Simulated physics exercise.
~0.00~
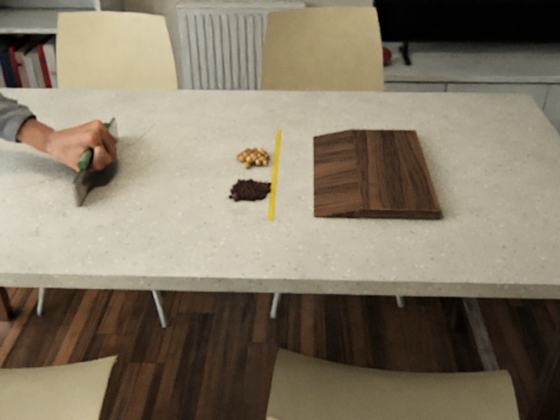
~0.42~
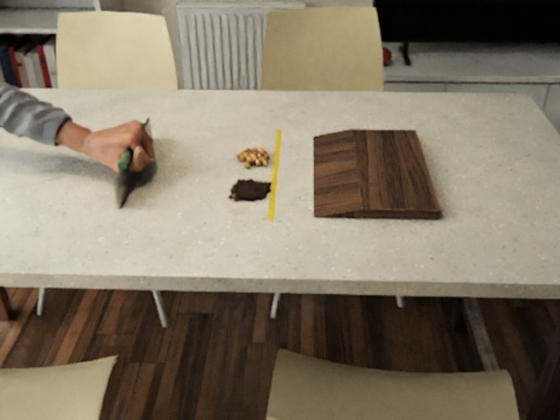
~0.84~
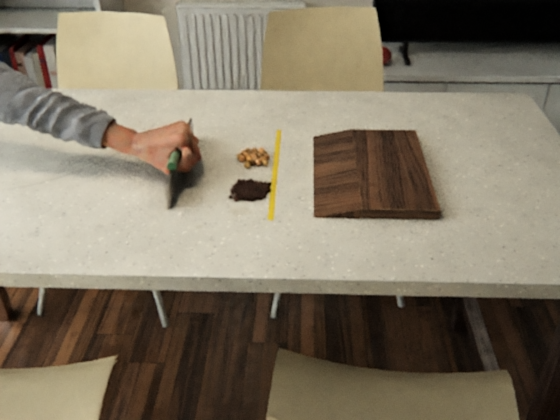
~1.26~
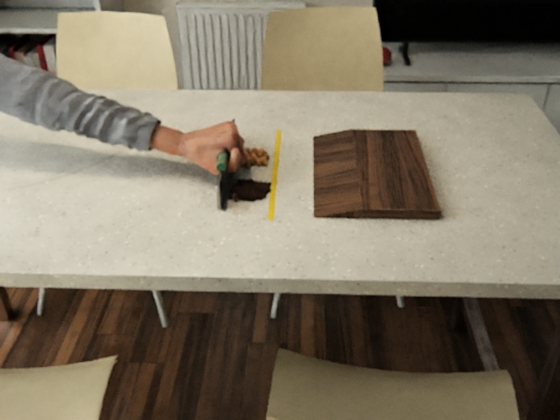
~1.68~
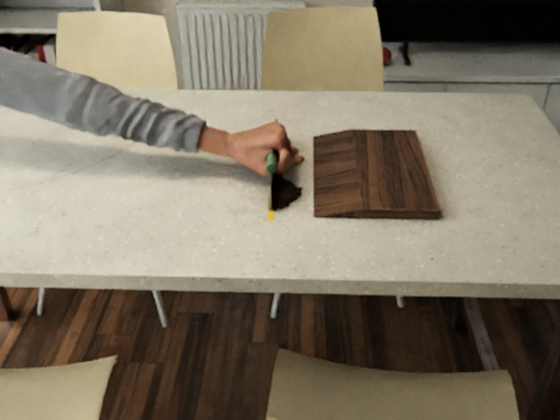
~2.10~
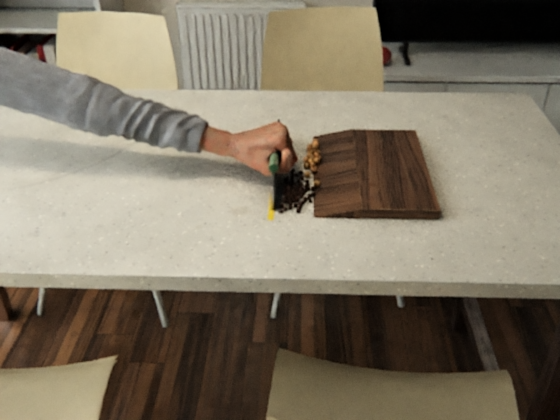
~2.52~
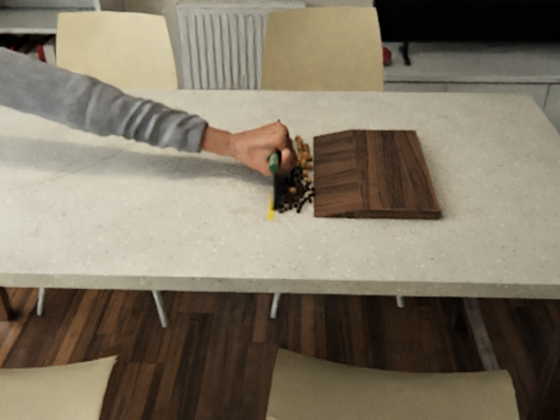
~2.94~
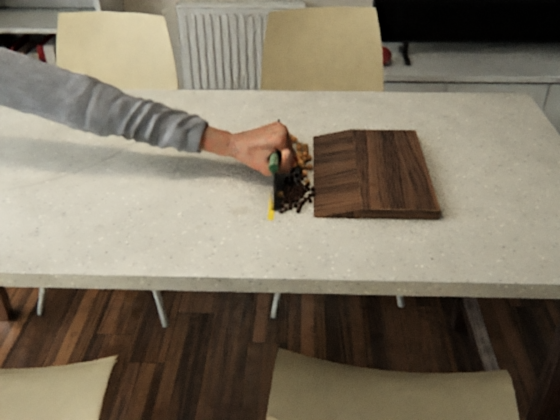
A hand scrapes two small piles rightward to yellow tape, leaving them below the wooden ramp.
